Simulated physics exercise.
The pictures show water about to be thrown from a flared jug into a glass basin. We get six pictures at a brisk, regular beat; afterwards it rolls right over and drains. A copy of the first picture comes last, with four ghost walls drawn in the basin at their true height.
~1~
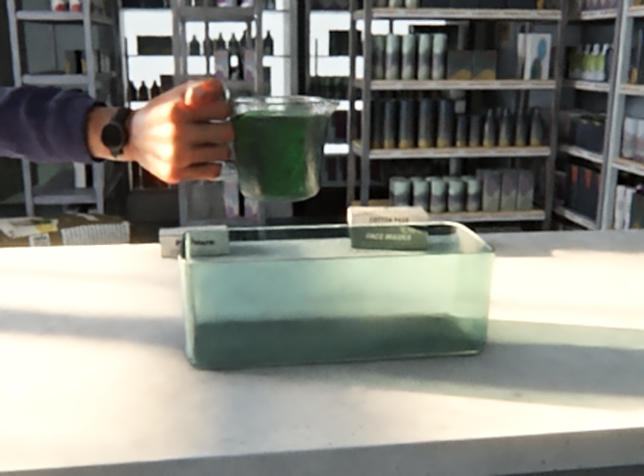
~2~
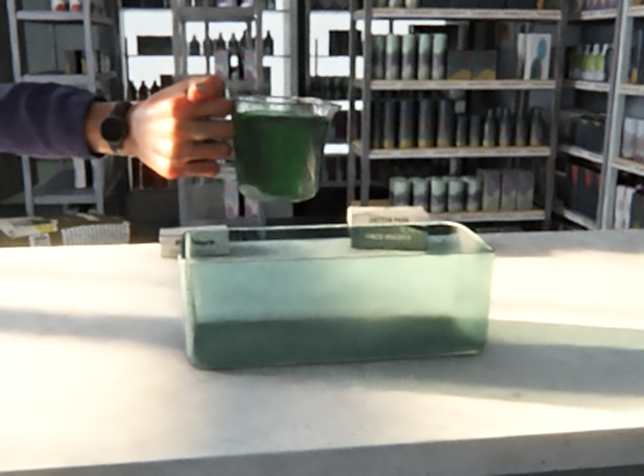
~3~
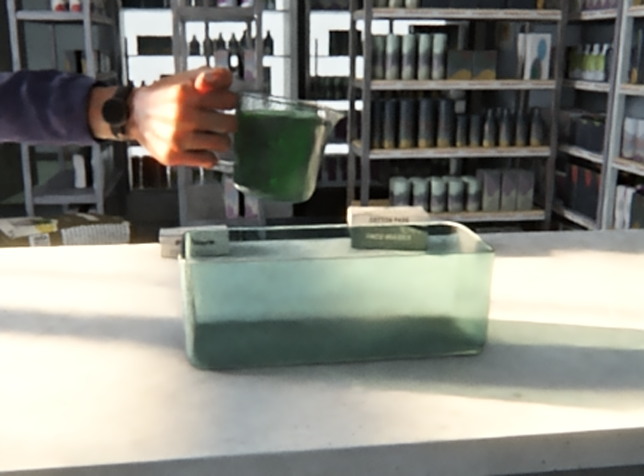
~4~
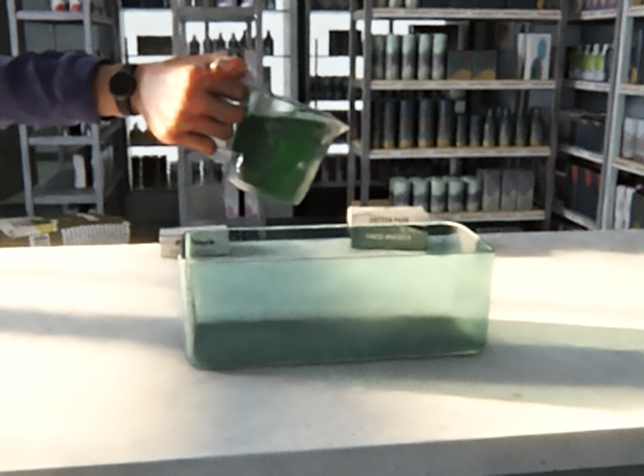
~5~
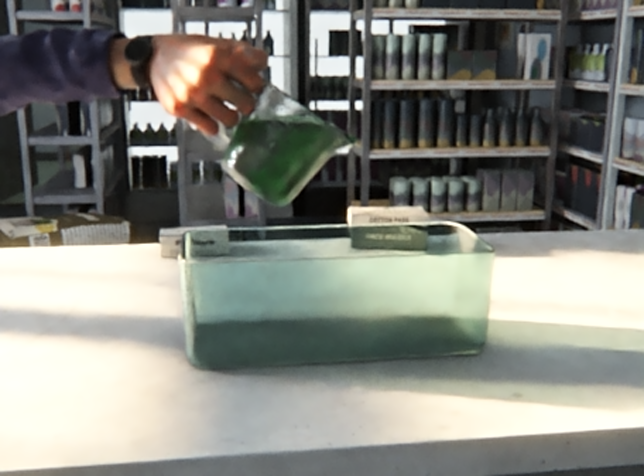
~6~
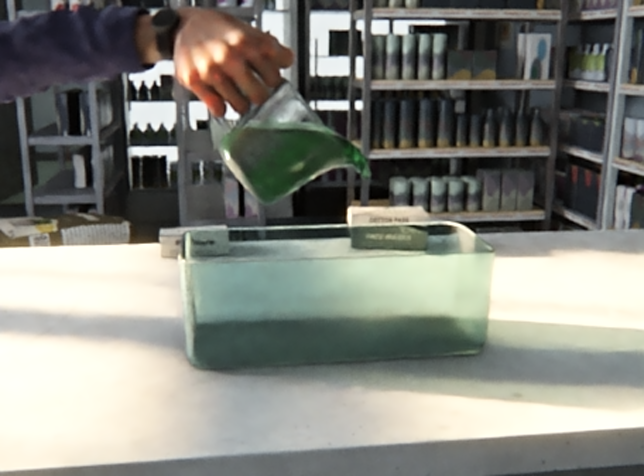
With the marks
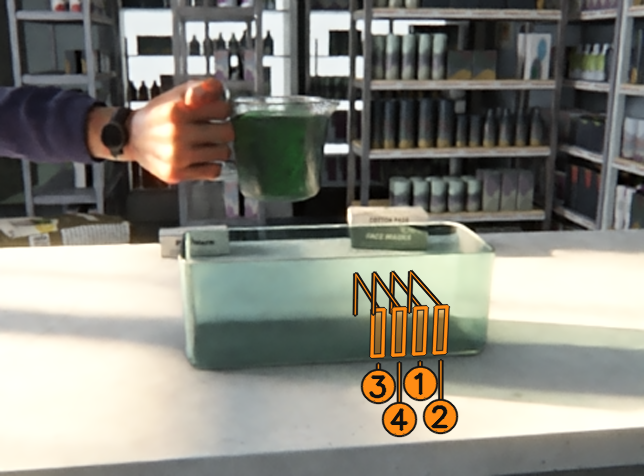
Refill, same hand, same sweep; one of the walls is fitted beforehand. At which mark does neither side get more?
It is 3.
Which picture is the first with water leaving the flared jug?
In picture 5.
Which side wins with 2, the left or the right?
The left side.
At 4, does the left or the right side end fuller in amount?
The left side.
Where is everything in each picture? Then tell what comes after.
In the first frame, upright, lip at (339, 103); basin from (187, 366) to (484, 350); nothing has left yet.
In the second frame, tipped about 2°, lip at (341, 105); nothing has left yet.
In the third frame, tipped about 10°, lip at (345, 113); nothing has left yet.
In the fourth frame, tipped about 21°, lip at (350, 127); nothing has left yet.
In the fifth frame, tipped about 35°, lip at (352, 145); water is over the lip, down to (352, 145).
In the sixth frame, tipped about 52°, lip at (349, 165); water is over the lip, down to (365, 176).
In orange, 1 at (420, 361); 2 at (440, 360); 3 at (378, 364); 4 at (399, 363).
With 1, about 90 % ends left of the wall and 8 % right of it.
With 2, about 92 % ends left of the wall and 6 % right of it.
With 3, about 54 % ends left of the wall and 44 % right of it.
With 4, about 75 % ends left of the wall and 22 % right of it; 3 % is lost outside.
